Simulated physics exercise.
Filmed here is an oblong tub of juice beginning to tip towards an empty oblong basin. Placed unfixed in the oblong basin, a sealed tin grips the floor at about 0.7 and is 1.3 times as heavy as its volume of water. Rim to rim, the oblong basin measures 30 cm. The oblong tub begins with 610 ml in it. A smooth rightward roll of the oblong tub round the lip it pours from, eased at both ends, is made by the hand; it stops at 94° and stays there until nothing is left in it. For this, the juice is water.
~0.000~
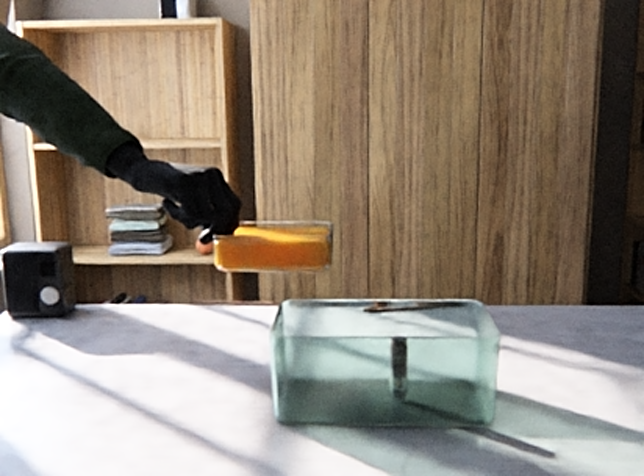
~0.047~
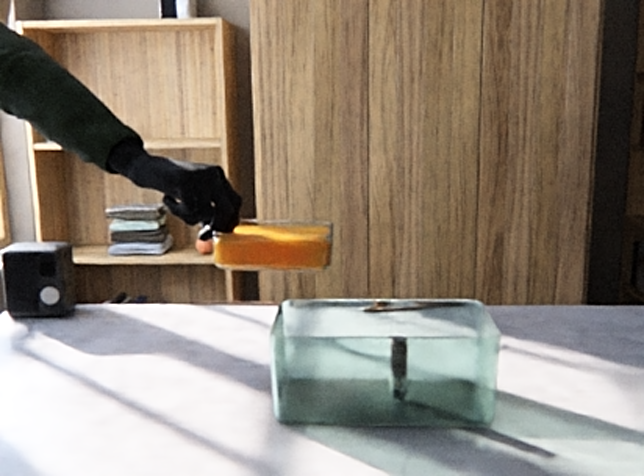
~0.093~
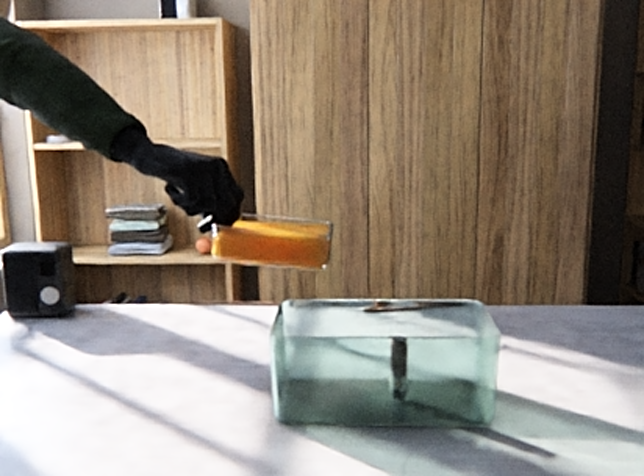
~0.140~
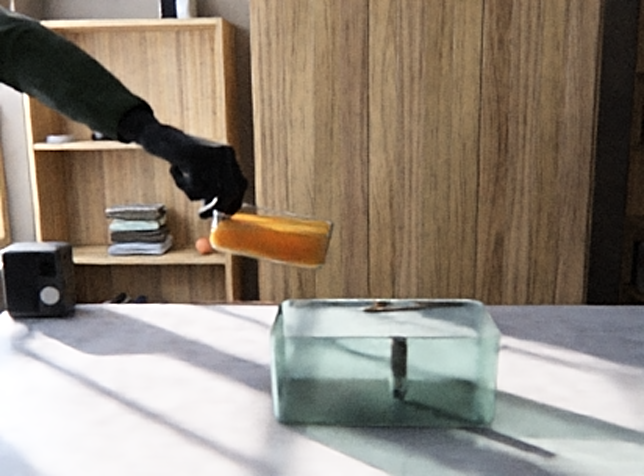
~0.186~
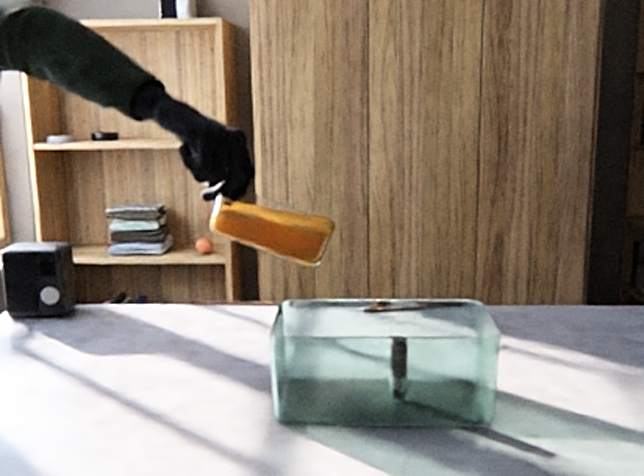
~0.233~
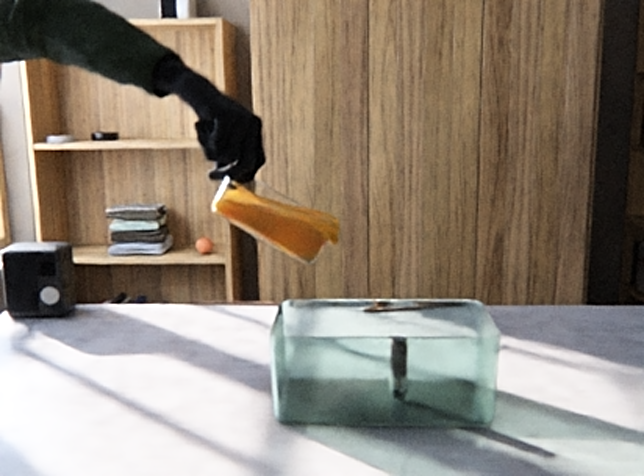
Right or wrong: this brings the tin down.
Wrong, the tin stays up.
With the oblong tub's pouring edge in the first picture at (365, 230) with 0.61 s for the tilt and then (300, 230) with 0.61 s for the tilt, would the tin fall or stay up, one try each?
Try 1: Still standing; try 2: Tipped over.
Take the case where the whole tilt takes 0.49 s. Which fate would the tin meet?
In that case the tin stays vertical.
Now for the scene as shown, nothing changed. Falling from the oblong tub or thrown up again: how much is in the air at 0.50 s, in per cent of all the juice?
Around 66 percent.
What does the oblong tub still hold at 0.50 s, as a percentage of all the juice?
I'd put it near 16 percent.
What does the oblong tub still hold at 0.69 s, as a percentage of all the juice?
What remains is about 1 percent of it all.
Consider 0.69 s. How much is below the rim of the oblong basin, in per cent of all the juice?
90 per cent or thereabouts.
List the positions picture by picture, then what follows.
In the first frame, tilt 0°; pouring edge (332, 230); surface from (222, 234) to (331, 234); the oblong basin's rim runs from (276, 318) to (490, 319); the tin's top is at (399, 340).
In the second frame, tilt 1°; pouring edge (332, 230); surface from (222, 233) to (330, 233).
In the third frame, tilt 5°; pouring edge (331, 230); surface from (221, 228) to (330, 230).
In the fourth frame, tilt 12°; pouring edge (331, 230); surface from (220, 220) to (331, 226).
In the fifth frame, tilt 20°; pouring edge (331, 231); surface from (220, 209) to (328, 225); 3 per cent is over the edge.
In the sixth frame, tilt 30°; pouring edge (330, 231); surface from (222, 195) to (315, 214); 8 per cent is over the edge.
Then, 0.50 s in, the tilt is 86° and 16 per cent is still to pour; the tin stands where it began.
Then, 0.69 s in, the tilt is 94° and 1 per cent is still to pour; the tin stands where it began.
Then, 0.89 s in, the tilt is 94° and 1 per cent is still to pour; the tin stands where it began.
Then, 1.11 s in, the tilt is 94° and 0 per cent is still to pour; the tin stands where it began.
Finally, the tin stands where it began.
